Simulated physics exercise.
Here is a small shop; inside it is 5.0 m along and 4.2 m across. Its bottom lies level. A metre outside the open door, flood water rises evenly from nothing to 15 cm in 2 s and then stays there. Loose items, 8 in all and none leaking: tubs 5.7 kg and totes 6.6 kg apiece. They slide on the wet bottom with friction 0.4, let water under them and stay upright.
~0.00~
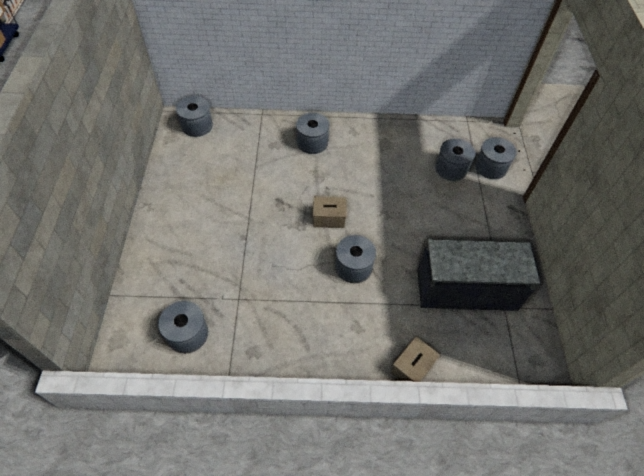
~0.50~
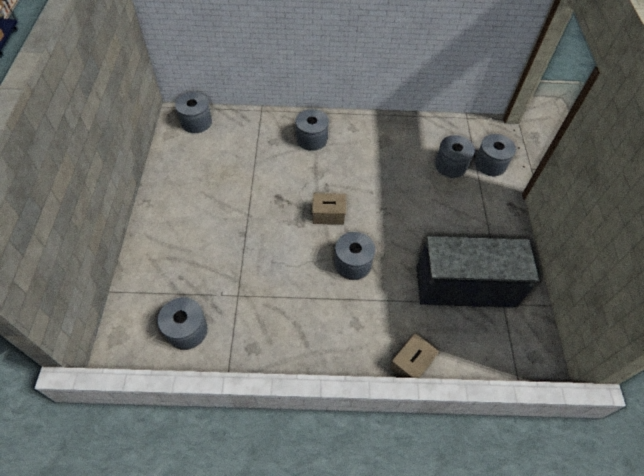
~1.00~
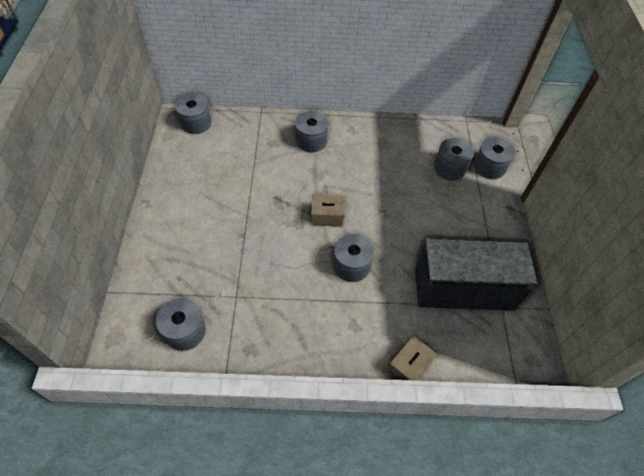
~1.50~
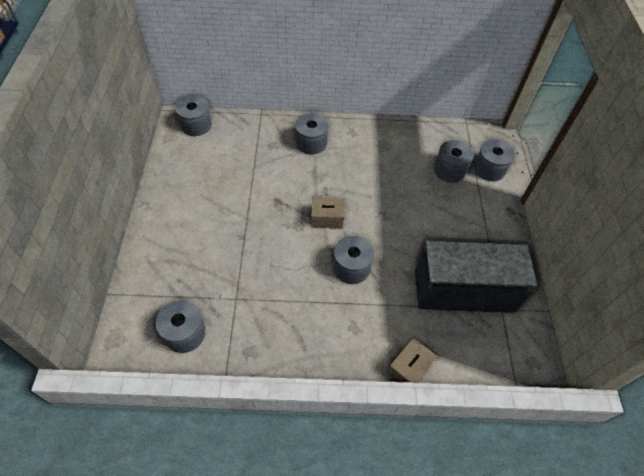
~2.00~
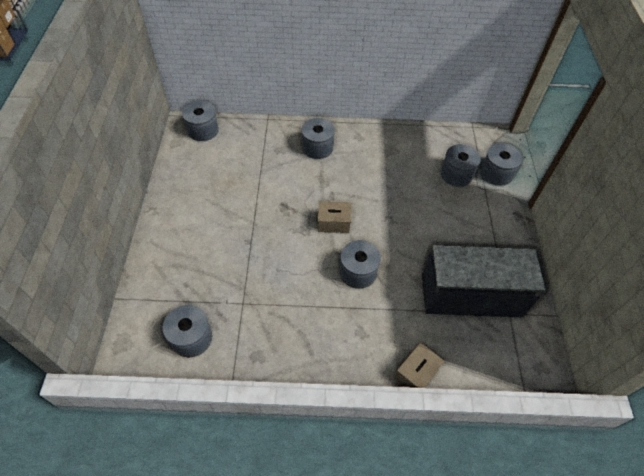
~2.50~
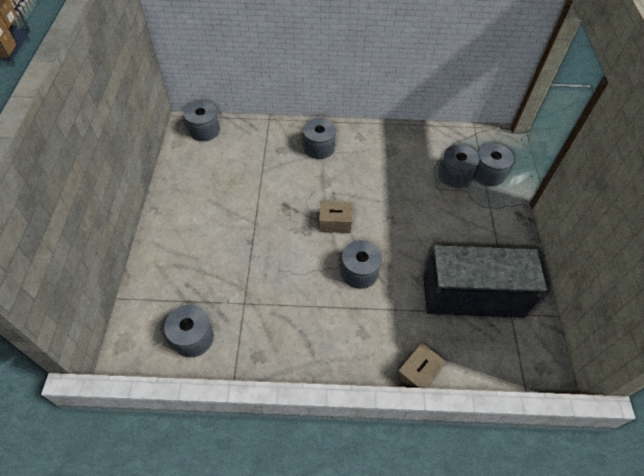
A small walled shop with a pale tiled floor and an open doorway at the right is seen from high above, looking down. Six grey tubs stand about the floor with two tan boxes and a dark block at the right. Teal water replaces the grey ground outside, the view shifts slightly, and at the doorway water spreads in as the rightmost tub slides a little left against its neighbour.
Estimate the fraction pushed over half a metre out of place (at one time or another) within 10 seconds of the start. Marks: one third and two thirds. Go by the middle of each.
That comes to from one to two thirds.
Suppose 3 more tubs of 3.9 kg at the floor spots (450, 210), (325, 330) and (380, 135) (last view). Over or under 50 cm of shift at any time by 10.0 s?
In turn: Past it, short of it, past it.
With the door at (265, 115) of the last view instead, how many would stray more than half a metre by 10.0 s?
In that case 1 of them.
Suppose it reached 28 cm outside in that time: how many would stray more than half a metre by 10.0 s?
Then 8.
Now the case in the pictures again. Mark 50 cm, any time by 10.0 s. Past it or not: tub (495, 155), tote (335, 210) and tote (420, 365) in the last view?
In turn: Over, under, short of it.
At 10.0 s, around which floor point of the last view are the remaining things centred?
Around (267, 311).
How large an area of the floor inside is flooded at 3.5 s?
Some 4.5 m2.
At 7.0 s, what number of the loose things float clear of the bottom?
I count 2.
After 3.5 s 2 of 8 are over 50 cm from their spots; 1 afloat.
After 4.5 s 2 of 8 are over 50 cm from their spots; 0 afloat.
After 7.0 s 5 of 8 are over 50 cm from their spots; 2 afloat.
After 10.0 s 5 of 8 are over 50 cm from their spots, and 5 have been at some point; 4 afloat.
